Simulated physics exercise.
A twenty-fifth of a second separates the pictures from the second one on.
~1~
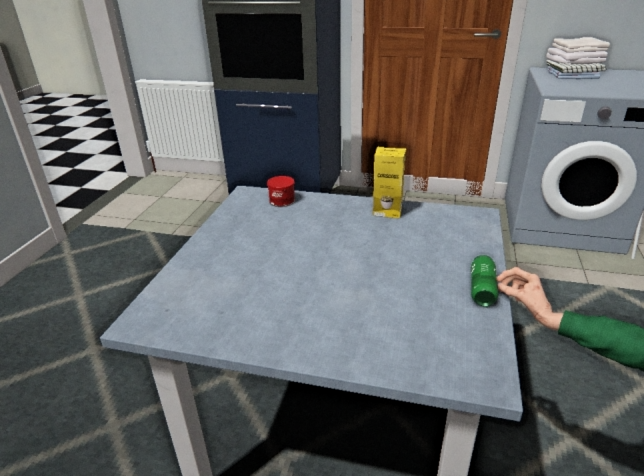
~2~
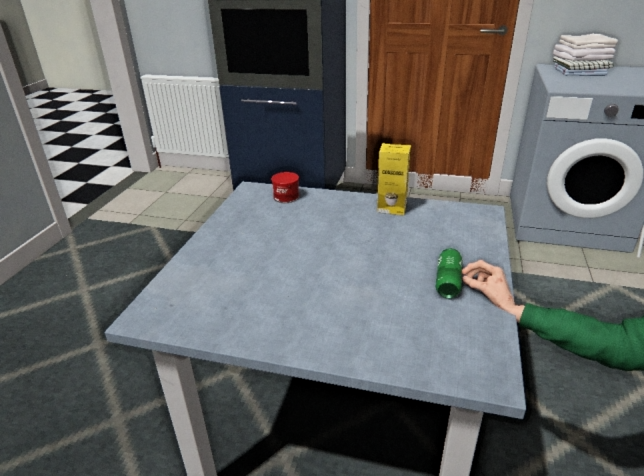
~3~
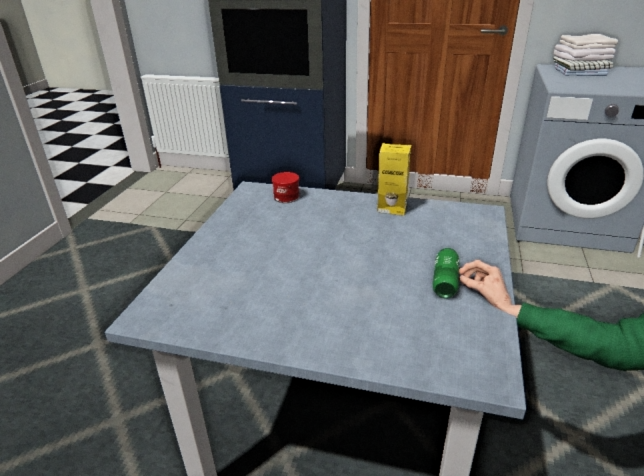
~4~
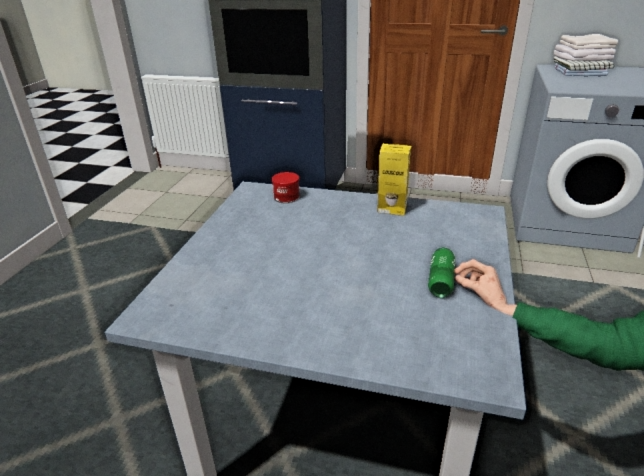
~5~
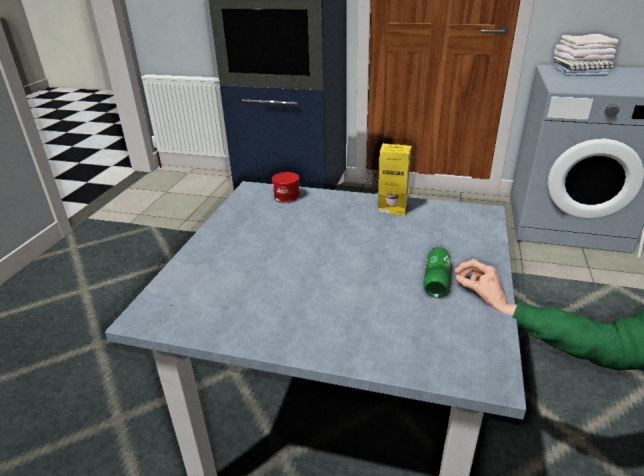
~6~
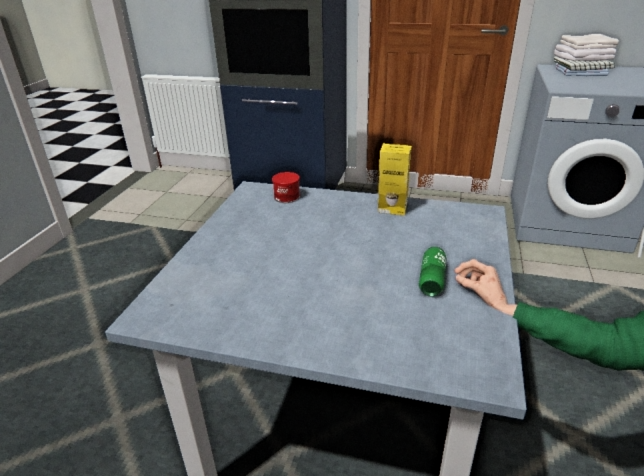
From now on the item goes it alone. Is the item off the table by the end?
No, it finishes on the table.
Then, 0.20 s past the last view, green can displaced about its own width near (413, 268).
Then, 0.50 s past the last view, green can displaced well along near (391, 265).
Finally, moved from the start, green can. Final places as the last picture's camera would see them, green can near (376, 264).
